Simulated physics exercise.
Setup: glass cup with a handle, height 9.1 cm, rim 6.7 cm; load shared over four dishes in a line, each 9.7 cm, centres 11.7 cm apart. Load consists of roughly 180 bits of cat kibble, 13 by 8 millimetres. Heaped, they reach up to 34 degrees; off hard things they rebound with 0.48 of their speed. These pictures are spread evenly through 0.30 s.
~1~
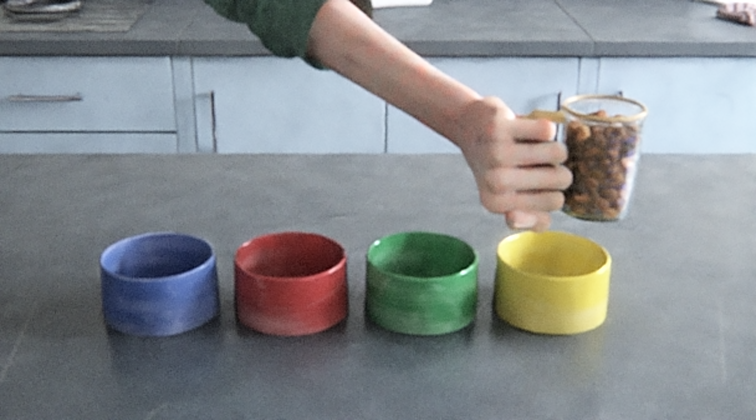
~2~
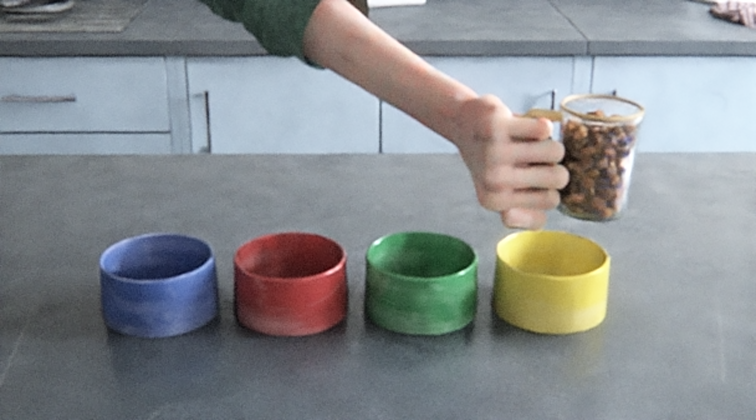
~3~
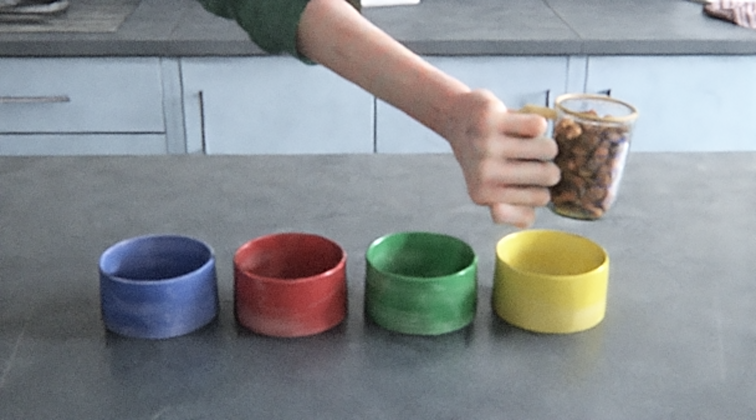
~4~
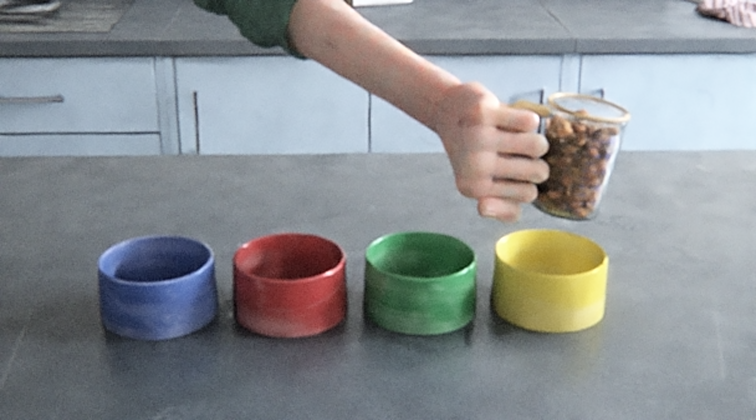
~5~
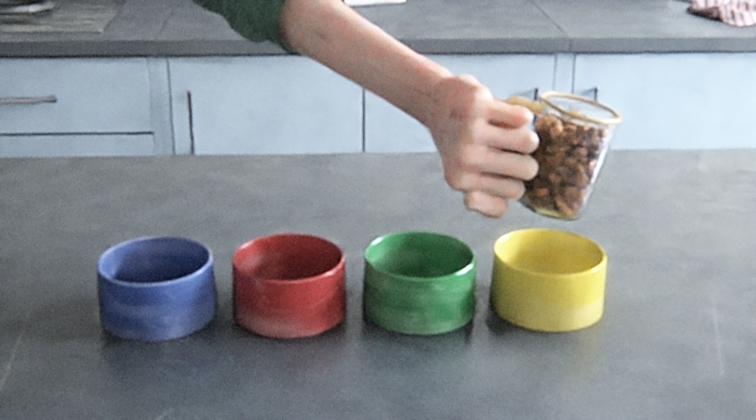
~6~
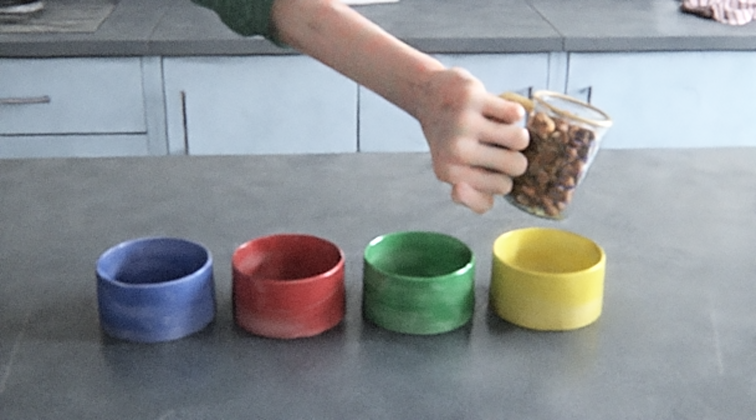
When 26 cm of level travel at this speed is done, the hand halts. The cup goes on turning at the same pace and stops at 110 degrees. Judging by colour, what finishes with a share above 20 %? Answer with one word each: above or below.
Red dish below, blue dish below, green dish above, yellow dish below, counter above.
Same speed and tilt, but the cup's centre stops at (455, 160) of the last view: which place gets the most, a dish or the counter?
The biggest share ends at yellow.
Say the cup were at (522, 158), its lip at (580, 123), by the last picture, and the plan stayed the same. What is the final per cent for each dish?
Dish by dish: Red 0 percent, blue 0 percent, green 30 percent, yellow 0 percent.
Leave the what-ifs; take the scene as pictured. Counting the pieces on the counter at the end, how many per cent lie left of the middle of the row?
That works out to close to 40 per cent.
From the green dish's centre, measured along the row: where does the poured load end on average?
4 cm to the left.
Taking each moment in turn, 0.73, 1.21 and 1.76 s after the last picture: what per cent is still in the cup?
One after the other: 100, 90, 45 in a hundred.
Then, 0.73 s after the last picture, tilt 67 degrees; cup holds 100 %.
Then, 1.21 s after the last picture, tilt 100 degrees; cup holds 90 %, green 10 %.
Then, 1.76 s after the last picture, tilt 110 degrees; cup holds 45 %, green 35 %.
In the end, red 0 %, blue 0 %, green 35 %, yellow 0 %, counter 55 %, cup 10 %.
